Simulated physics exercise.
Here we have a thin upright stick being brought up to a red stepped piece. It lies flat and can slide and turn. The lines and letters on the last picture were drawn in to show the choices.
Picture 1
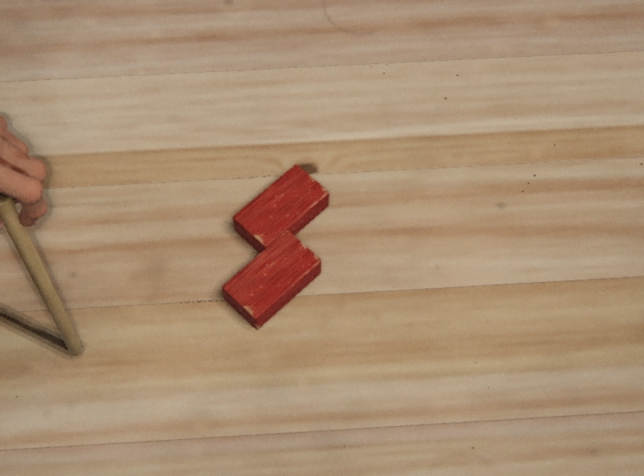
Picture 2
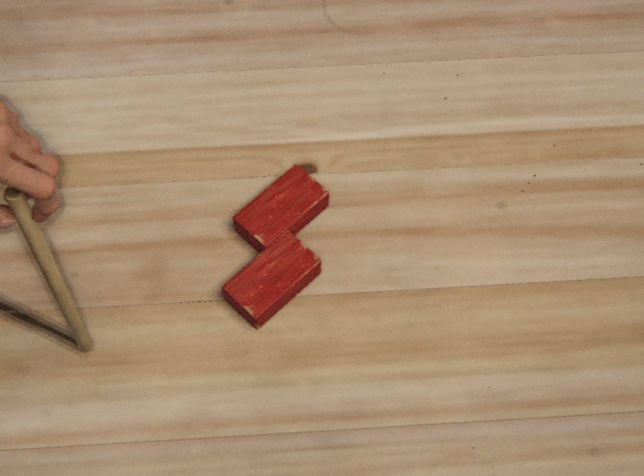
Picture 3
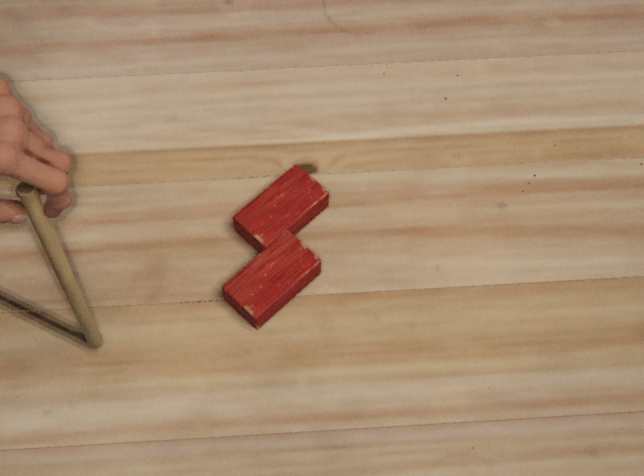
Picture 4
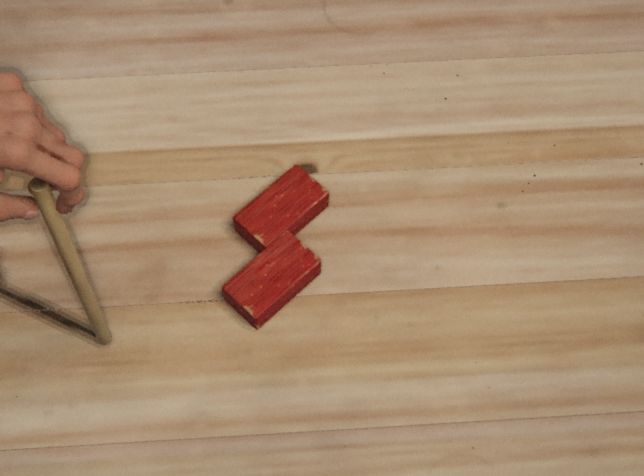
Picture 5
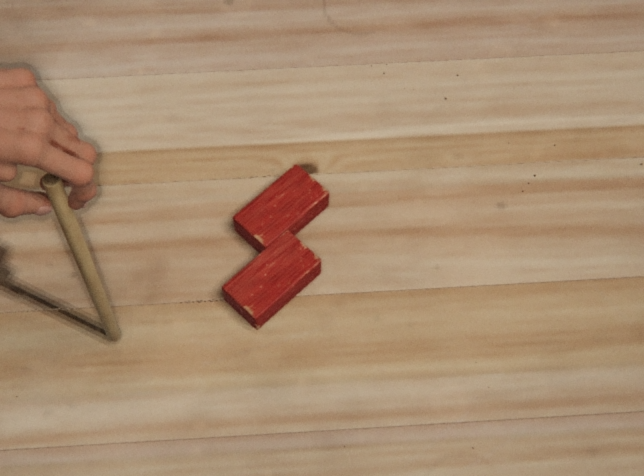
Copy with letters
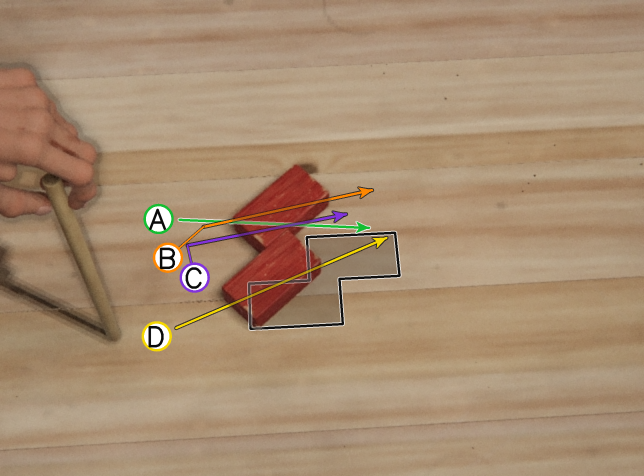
At the start, a red stepped piece lies flat on a pale wooden surface, with a hand holding a thin stick at the left edge. The hand then moves the stick a short way right, nearer to the piece, which stays still with a gap between them.
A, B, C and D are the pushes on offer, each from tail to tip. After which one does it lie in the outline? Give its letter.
The stick should follow A.
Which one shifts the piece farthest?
That is D.
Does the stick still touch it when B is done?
At the end, no.
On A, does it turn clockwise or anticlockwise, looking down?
It turns clockwise.
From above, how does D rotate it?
On that stroke, anticlockwise.
On the marked copy, A from (180, 220) to (369, 228); B from (203, 227) to (372, 190); C from (187, 245) to (346, 214); D from (176, 328) to (386, 238).
Following A. Soon after the start, foot of the stick (247, 224), piece (279, 278).
Later, foot of the stick (316, 227), piece (294, 290).
In the end, foot of the stick (369, 229), piece (295, 291); it fills the outline.
As for the rest, B leaves the piece out of the outline, at (281, 278); C leaves the piece out of the outline, at (317, 242); D leaves the piece out of the outline, at (375, 181).
